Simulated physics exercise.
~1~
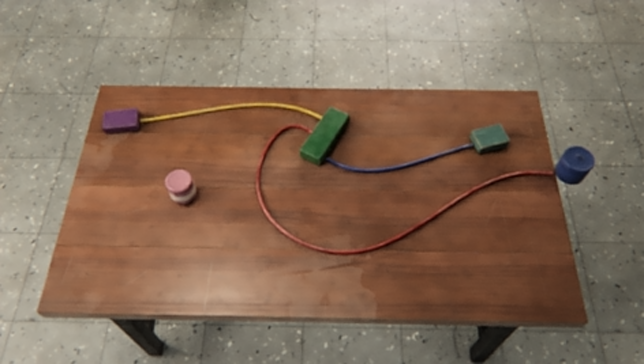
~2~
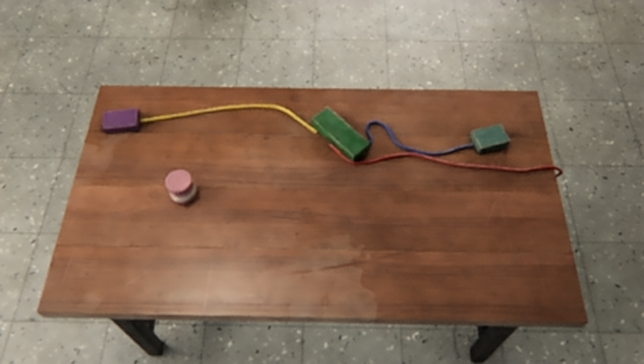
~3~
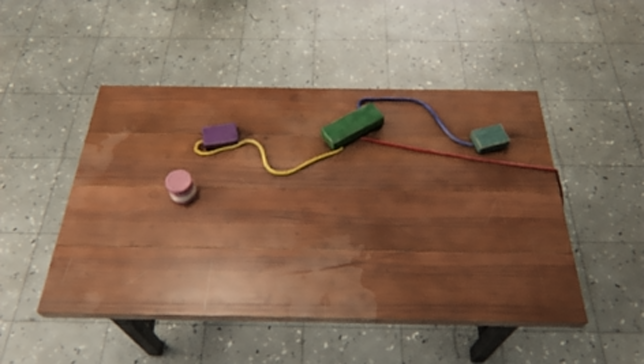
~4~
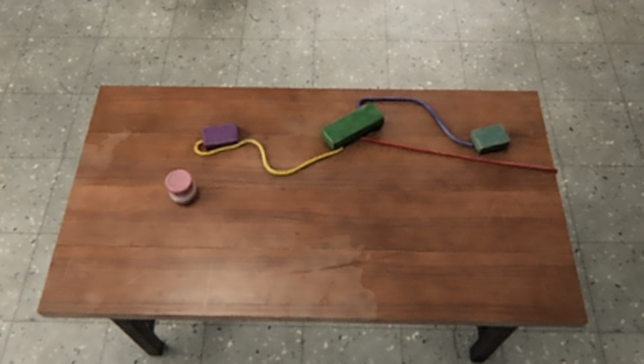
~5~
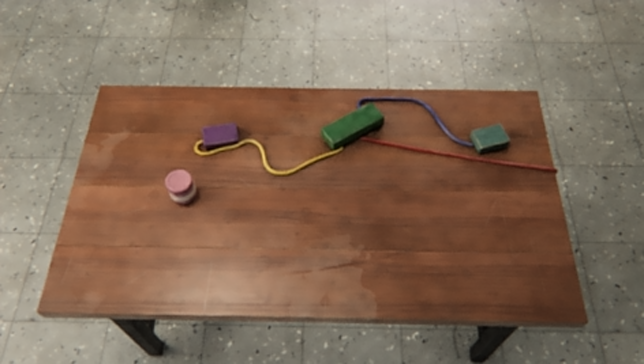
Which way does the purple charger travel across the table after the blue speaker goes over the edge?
The purple charger slides to the right, toward the green strip.
